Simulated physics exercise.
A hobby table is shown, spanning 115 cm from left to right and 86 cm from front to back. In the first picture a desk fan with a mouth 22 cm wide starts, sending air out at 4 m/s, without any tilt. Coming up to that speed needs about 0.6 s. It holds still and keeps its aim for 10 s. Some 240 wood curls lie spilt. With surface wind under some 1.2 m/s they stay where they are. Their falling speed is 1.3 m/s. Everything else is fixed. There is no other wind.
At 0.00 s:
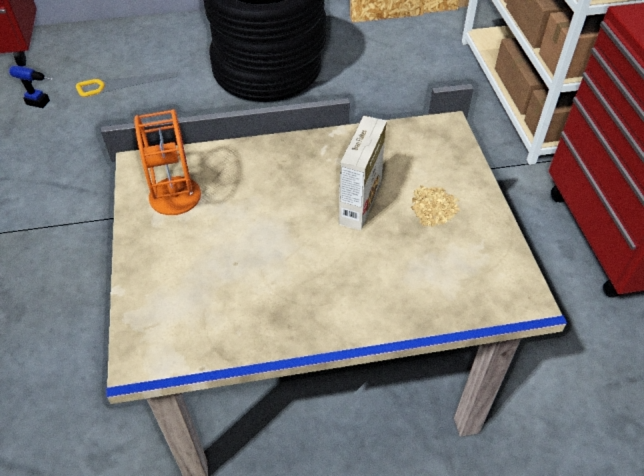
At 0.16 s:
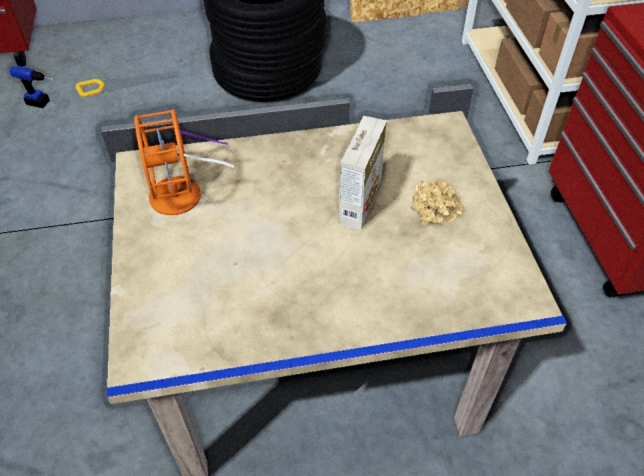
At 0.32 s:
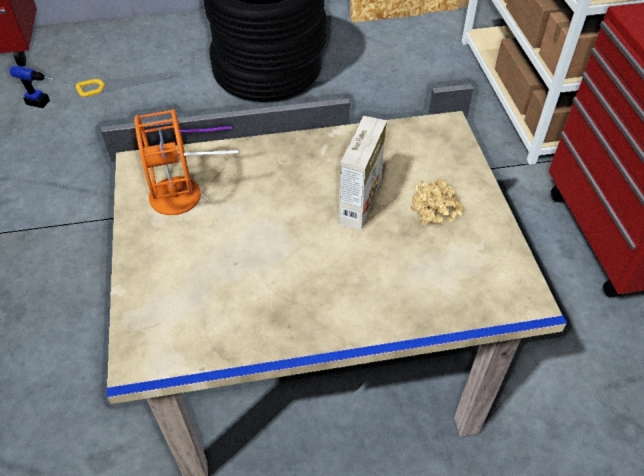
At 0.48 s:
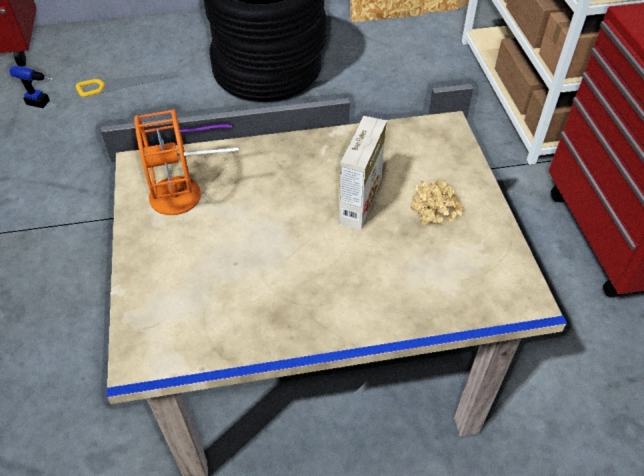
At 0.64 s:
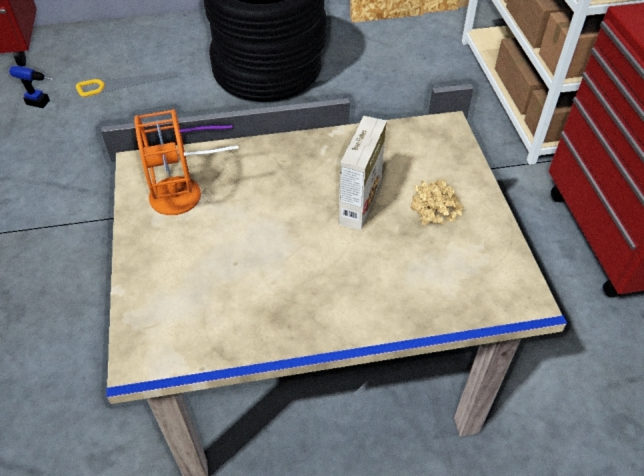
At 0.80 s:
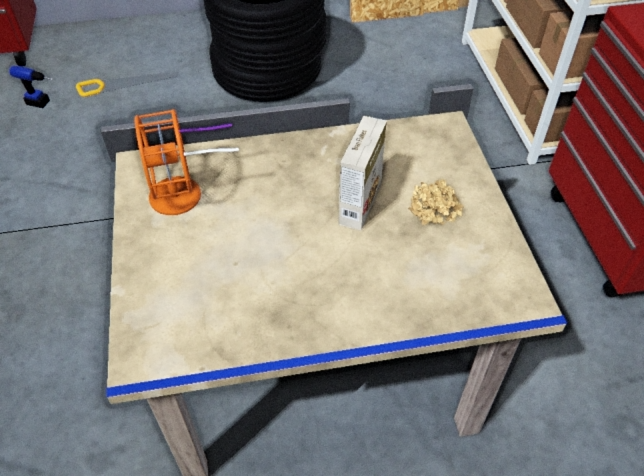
Purple and white streamers lifted from the orange desk fan and streamed out to the right, wavering slightly, while the carton and the small pile of wood curls beyond it stayed put on the table.
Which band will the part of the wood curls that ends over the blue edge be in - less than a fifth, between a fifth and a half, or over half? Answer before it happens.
It will be under a fifth.
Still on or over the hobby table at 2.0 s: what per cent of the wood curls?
About 100 per cent remain.
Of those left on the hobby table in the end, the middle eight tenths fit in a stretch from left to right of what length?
Around 10 centimetres from left to right.
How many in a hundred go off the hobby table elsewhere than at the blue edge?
That lands at some 0 %.
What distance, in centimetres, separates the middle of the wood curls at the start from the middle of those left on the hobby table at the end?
That works out close to 0 centimetres.
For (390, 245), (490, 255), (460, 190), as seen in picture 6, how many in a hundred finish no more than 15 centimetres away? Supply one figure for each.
15 %, 0 %, 70 %.
After 2.0 s the count stands so, 0 % are over the blue edge; the middle of those still in play is near (435, 202).
After 3.2 s the count stands so, 0 % are over the blue edge; the middle of those still in play is near (435, 202).
After 5.5 s the count stands so, 0 % are over the blue edge; the middle of those still in play is near (435, 202).
After 10.0 s, at the end, 0 % are over the blue edge; the middle of those still in play is near (435, 202).
